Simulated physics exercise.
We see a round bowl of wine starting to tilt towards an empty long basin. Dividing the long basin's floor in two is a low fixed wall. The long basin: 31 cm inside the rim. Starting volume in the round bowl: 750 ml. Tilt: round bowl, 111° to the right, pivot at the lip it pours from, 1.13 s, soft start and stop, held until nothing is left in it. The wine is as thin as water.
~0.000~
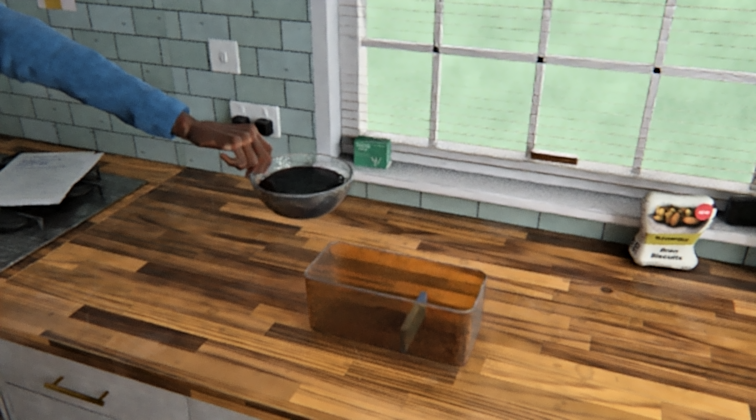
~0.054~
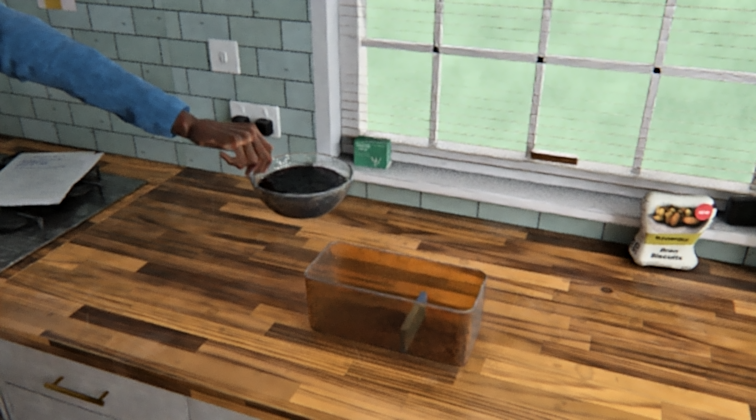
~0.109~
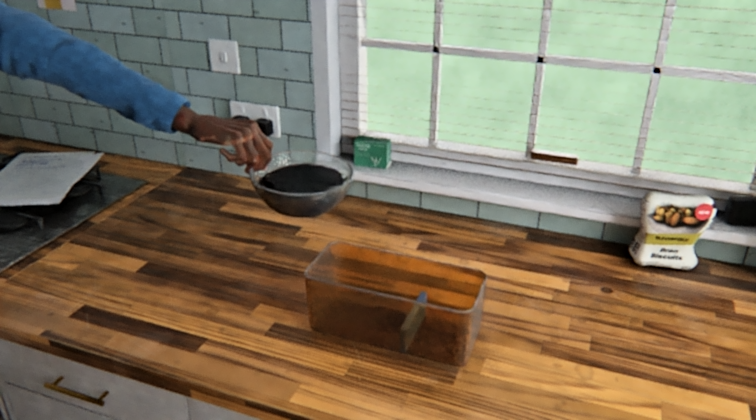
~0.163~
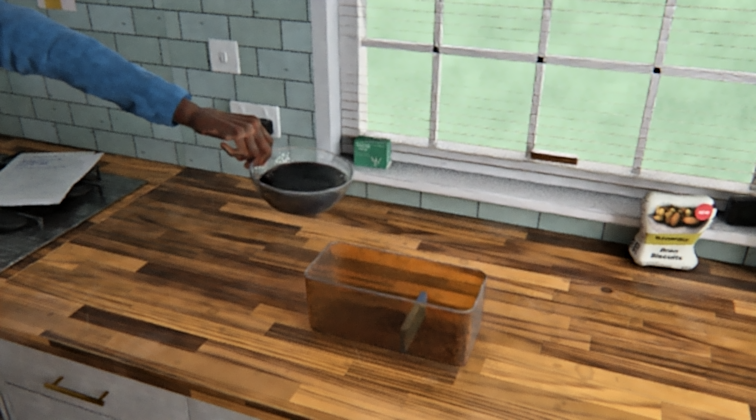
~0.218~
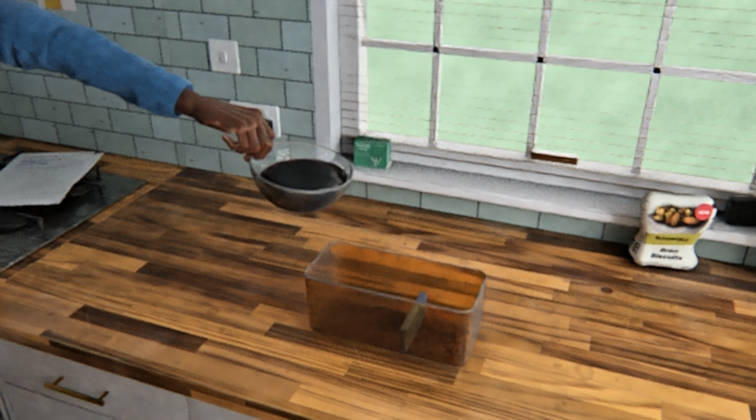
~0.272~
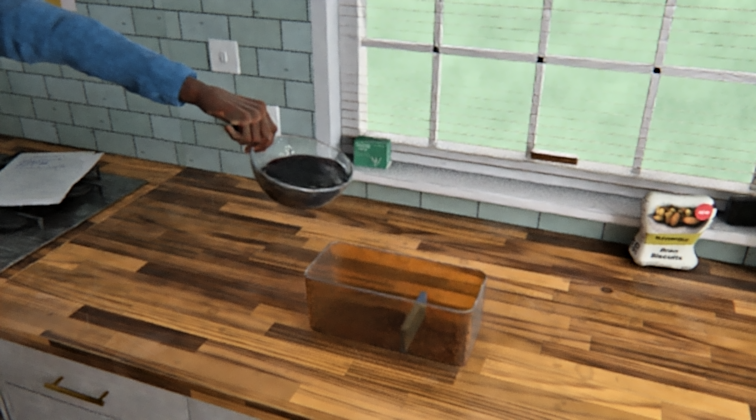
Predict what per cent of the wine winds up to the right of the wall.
Roughly 56 per cent is past the wall.
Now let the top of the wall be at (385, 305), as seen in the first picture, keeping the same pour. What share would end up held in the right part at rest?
Roughly 90 %.
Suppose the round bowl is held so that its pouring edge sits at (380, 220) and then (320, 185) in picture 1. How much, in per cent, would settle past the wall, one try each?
Try 1: 85 %; try 2: 10 %.
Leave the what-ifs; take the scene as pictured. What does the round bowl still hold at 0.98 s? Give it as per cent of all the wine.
Near 0 percent, more or less.
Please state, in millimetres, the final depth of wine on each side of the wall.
Left roughly 14 mm; right roughly 32 mm.
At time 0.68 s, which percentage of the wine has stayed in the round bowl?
36 %.
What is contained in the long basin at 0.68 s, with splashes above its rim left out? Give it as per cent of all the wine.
Fraction in basin: Approx. 12%.
By 0.68 s the tilt is 73° and 36 per cent is still to pour, 11 is left of the wall and 0 right of it.
By 0.98 s the tilt is 106° and 0 per cent is still to pour, 34 is left of the wall and 57 right of it.
By 1.29 s the tilt is 111° and 0 per cent is still to pour, 43 is left of the wall and 56 right of it.
By 1.63 s the tilt is 111° and 0 per cent is still to pour, 43 is left of the wall and 56 right of it.
At rest 43 per cent lies left of the wall, 56 right of it and 1 outside.
